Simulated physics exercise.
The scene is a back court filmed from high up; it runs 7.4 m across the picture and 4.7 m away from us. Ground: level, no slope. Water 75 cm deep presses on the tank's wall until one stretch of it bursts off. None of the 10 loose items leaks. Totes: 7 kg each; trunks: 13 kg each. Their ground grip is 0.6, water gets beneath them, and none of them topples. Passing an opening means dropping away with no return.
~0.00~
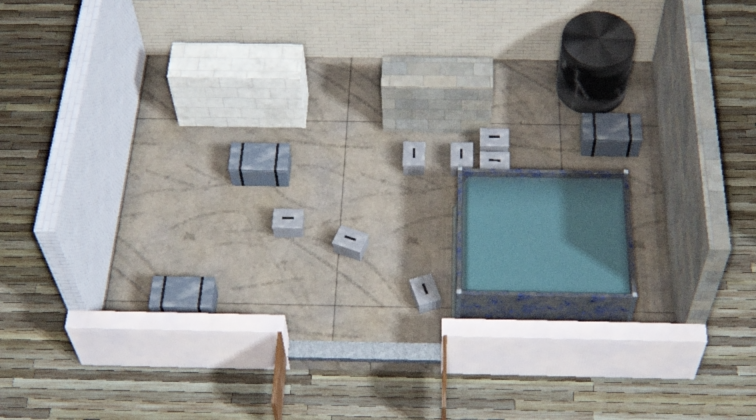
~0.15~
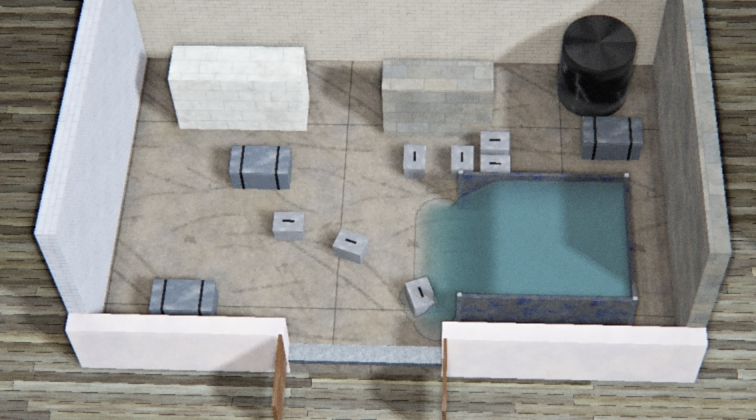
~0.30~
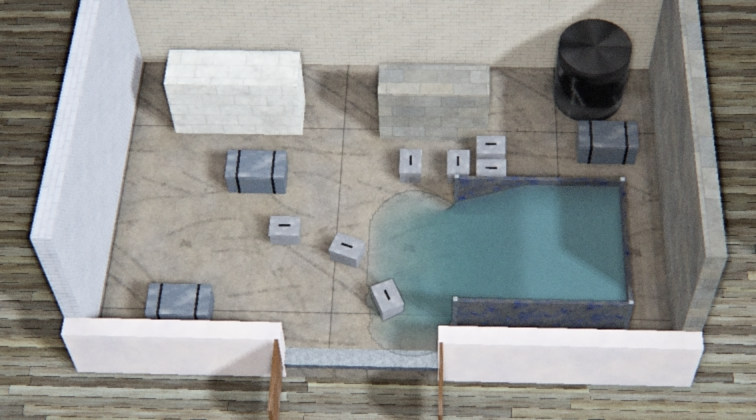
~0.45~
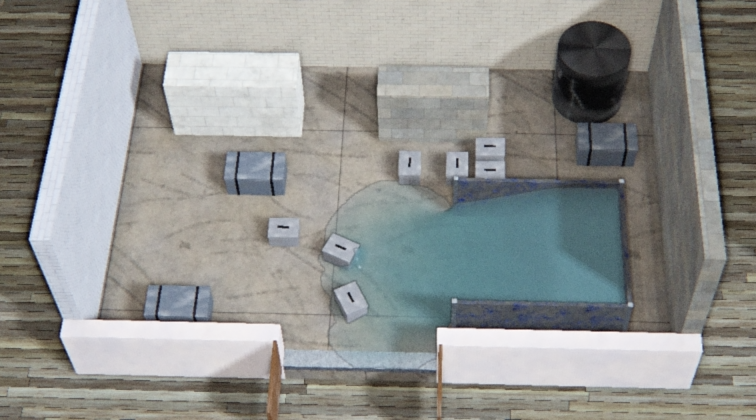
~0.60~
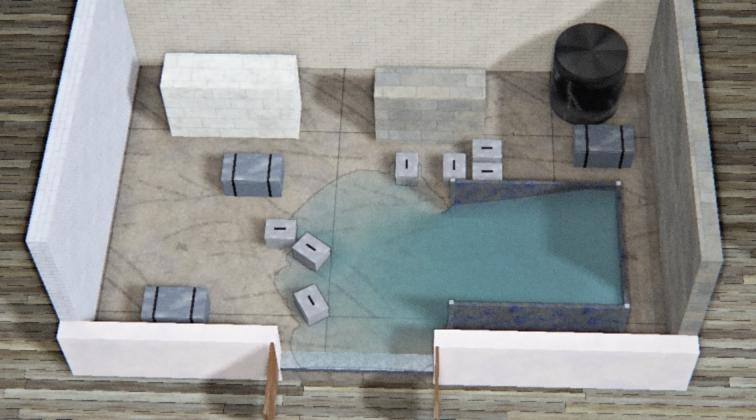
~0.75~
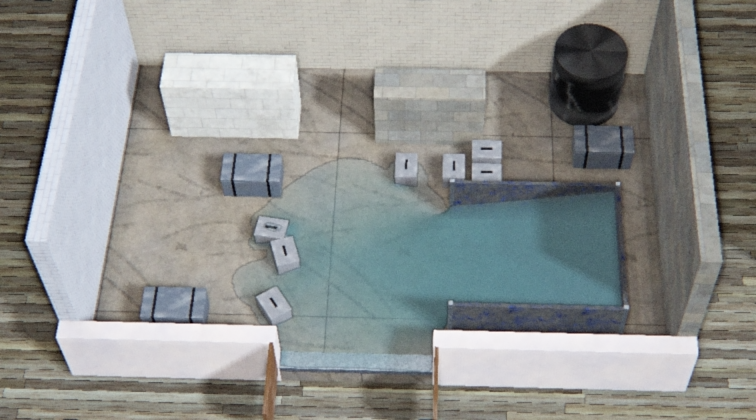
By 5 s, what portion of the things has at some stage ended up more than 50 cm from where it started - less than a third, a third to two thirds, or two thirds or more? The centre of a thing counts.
I predict the proportion will fall in the middle band.
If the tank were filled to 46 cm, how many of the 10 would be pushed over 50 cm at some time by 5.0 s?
Then 5 of them.
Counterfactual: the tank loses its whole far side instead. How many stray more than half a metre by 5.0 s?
The answer then is 7.
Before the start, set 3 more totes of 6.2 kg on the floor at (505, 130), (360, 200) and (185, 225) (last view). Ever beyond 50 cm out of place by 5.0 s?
Answers in order are does not cross, crosses the line and crosses the line.
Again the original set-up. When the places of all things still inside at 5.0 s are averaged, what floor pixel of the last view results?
Averaged position, last view: Near pixel (326, 191).
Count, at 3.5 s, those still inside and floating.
By my count, 5.
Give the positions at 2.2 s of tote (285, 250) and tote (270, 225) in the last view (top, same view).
They end up about (101, 276) and (120, 199) in the last view.
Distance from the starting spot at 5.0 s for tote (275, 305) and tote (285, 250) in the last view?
Shifts in order: 300 cm; 250 cm.
After 1.1 s 3 of 10 are over 50 cm from their spots; 0 afloat.
After 2.2 s 5 of 10 are over 50 cm from their spots; 5 afloat.
After 3.5 s 5 of 10 are over 50 cm from their spots; 5 afloat.
After 5.0 s 5 of 10 are over 50 cm from their spots, and 5 have been at some point; 5 afloat.
